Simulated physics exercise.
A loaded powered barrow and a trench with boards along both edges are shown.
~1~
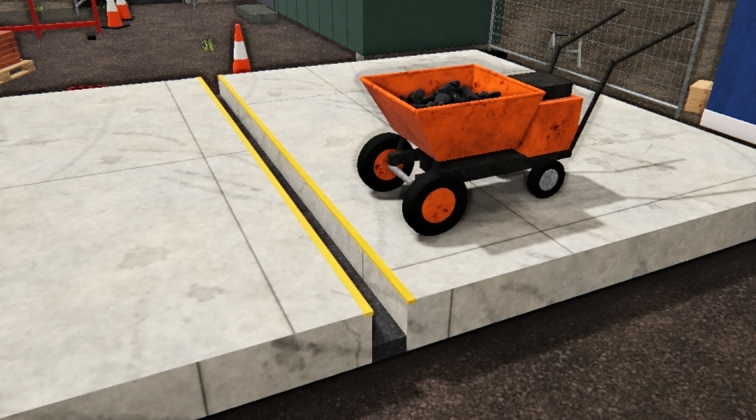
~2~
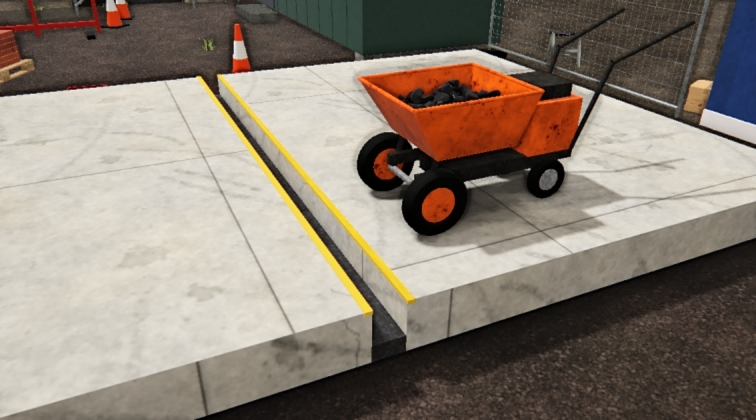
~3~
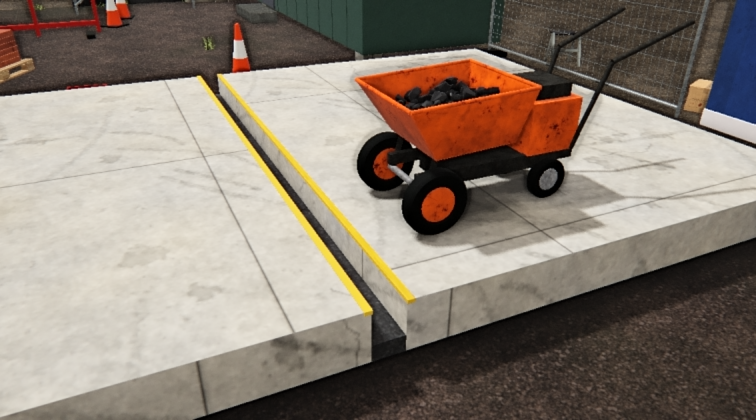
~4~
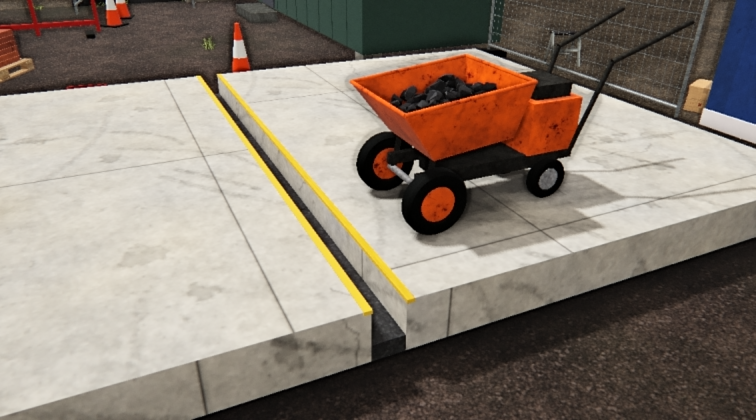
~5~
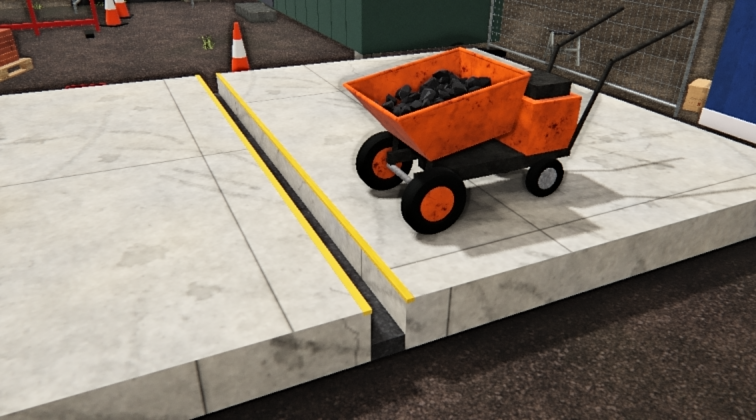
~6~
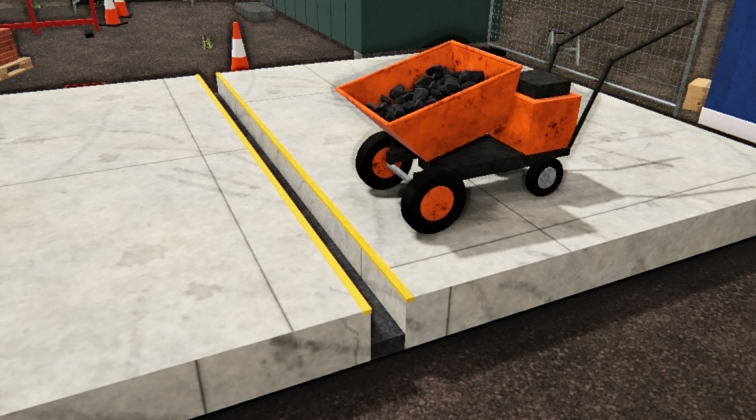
An orange powered barrow loaded with black lumps stood on pale slabs beside a narrow, yellow-edged trench, its skip level at first, then gradually tilting forward to the left while its wheels stayed still.
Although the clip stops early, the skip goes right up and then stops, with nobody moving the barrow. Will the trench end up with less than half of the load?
Yes, it gets the minority of it.
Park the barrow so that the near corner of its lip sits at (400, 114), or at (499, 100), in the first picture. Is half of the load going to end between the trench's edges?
The first place leaves the lesser portion between the edges, the second place the lesser portion.
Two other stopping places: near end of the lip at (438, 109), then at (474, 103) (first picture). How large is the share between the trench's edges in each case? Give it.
You'd see around 60 per cent the first time and around 50 per cent the second.
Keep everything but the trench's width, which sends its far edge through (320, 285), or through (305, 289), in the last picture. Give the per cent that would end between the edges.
70 % then 90 %, roughly.
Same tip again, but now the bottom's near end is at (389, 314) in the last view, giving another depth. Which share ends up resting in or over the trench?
Estimate: Approx. 0 in a hundred.
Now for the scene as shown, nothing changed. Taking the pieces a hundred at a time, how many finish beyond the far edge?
Around 65 %.
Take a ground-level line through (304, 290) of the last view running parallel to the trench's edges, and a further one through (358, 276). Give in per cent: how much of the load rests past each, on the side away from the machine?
About 30 % and 70 %.
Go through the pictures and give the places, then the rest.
The first picture shows lip of the skip at (416, 112), level; top of the load at (445, 105), lumps of coal; first edge of the trench at (387, 270); far edge at (346, 281), the trench under half as wide as the skip, and about as deep as wide.
The second picture shows lip of the skip at (415, 112), level; top of the load at (462, 102).
The third picture shows lip of the skip at (411, 113), tipped barely; top of the load at (459, 100).
The fourth picture shows lip of the skip at (405, 116), tipped a little; top of the load at (461, 89).
The fifth picture shows lip of the skip at (397, 120), tipped a little; top of the load at (455, 85).
The sixth picture shows lip of the skip at (389, 126), tipped clearly; top of the load at (457, 86); first edge of the trench at (385, 268); far edge at (345, 279).
Soon after the last picture, skip tipped steeply; all in the skip.
A little later, skip tipped right over; most in the skip; a stray few in or heaped over the trench; a small part beyond it; a stray few falling.
Later still, skip tipped right over; about a third in the skip; a small part in or heaped over the trench; about two thirds beyond it.
By the end, skip tipped right over; about a quarter in the skip; a small part in or heaped over the trench; about two thirds beyond it.
